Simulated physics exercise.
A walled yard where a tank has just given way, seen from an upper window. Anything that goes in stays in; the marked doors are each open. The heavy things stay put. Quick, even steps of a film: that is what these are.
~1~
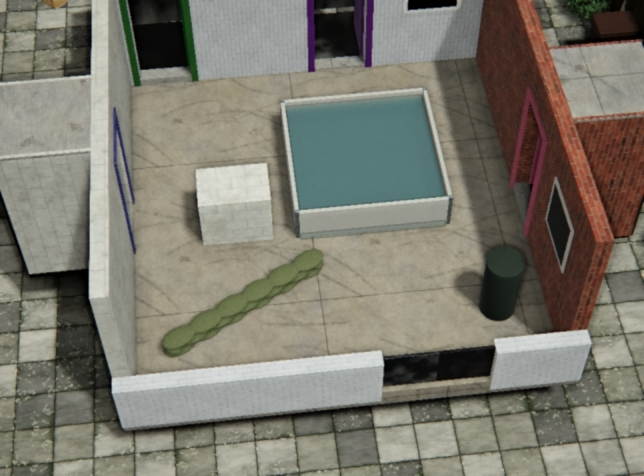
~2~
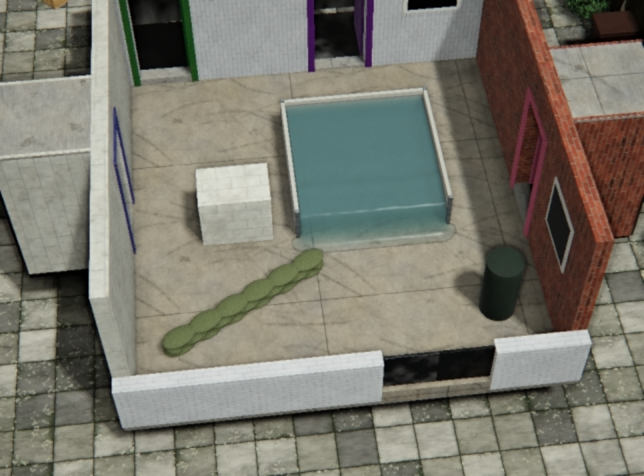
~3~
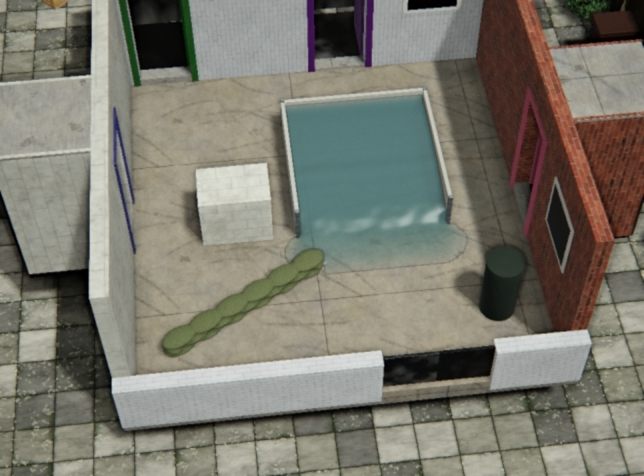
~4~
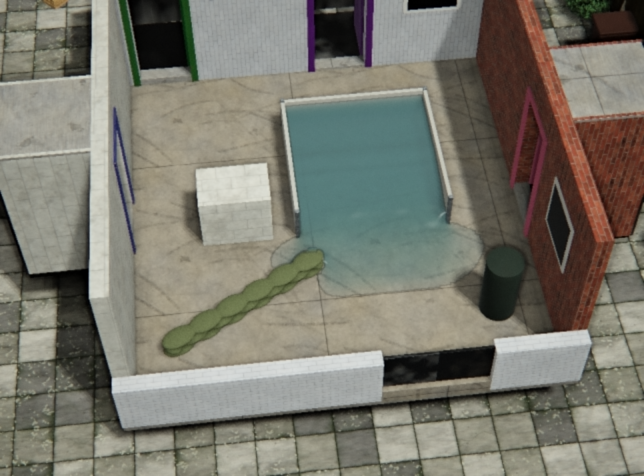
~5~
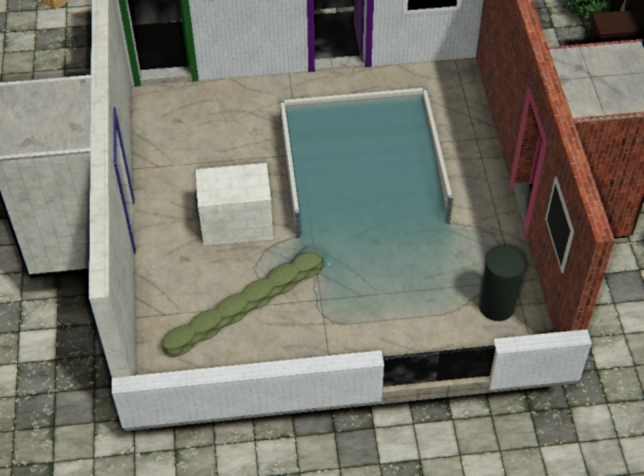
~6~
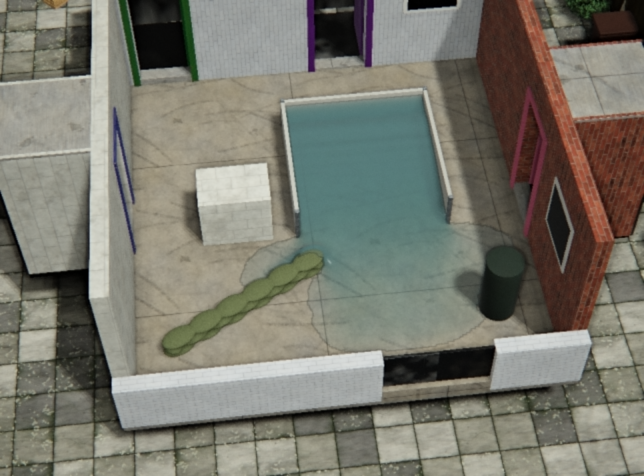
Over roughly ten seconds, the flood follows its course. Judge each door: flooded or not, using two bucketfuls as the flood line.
The purple door is not flooded. The green door is not flooded. The pink door is not flooded. The blue door is not flooded.
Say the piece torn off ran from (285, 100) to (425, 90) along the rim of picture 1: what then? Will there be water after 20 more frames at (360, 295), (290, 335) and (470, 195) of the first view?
Log: Point 1 unreached; point 2 unreached; point 3 inundated.
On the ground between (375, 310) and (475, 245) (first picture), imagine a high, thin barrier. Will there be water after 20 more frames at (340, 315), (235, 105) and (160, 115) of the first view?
As listed: Awash, clear, dry.
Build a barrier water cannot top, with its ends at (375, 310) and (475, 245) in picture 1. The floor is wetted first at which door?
The pink one.
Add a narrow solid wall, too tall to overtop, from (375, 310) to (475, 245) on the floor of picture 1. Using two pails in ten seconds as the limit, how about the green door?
I'd say the green door remains short.
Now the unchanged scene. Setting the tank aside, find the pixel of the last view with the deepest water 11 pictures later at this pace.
Somewhere around (558, 360).
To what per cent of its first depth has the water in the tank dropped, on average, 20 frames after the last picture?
Somewhere around 24 %, give or take.
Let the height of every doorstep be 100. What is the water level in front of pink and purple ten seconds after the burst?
In order: Roughly 70 % and 100 %.
A moment on, water covers 30 % of the floor; the purple door not reached, the green door not reached, the pink door not reached, the blue door not reached.
Next, water covers 40 % of the floor; the purple door not reached, the green door not reached, the pink door not reached, the blue door not reached.
Then, water covers 50 % of the floor; the purple door not reached, the green door not reached, the pink door wet at the sill, nothing in, the blue door wet at the sill, nothing in.
Later, water covers 70 % of the floor; the purple door wet at the sill, nothing in, the green door not reached, the pink door wet at the sill, nothing in, the blue door under two buckets in.
In the end, water covers 95 % of the floor; the purple door wet at the sill, nothing in, the green door wet at the sill, nothing in, the pink door wet at the sill, nothing in, the blue door under two buckets in.
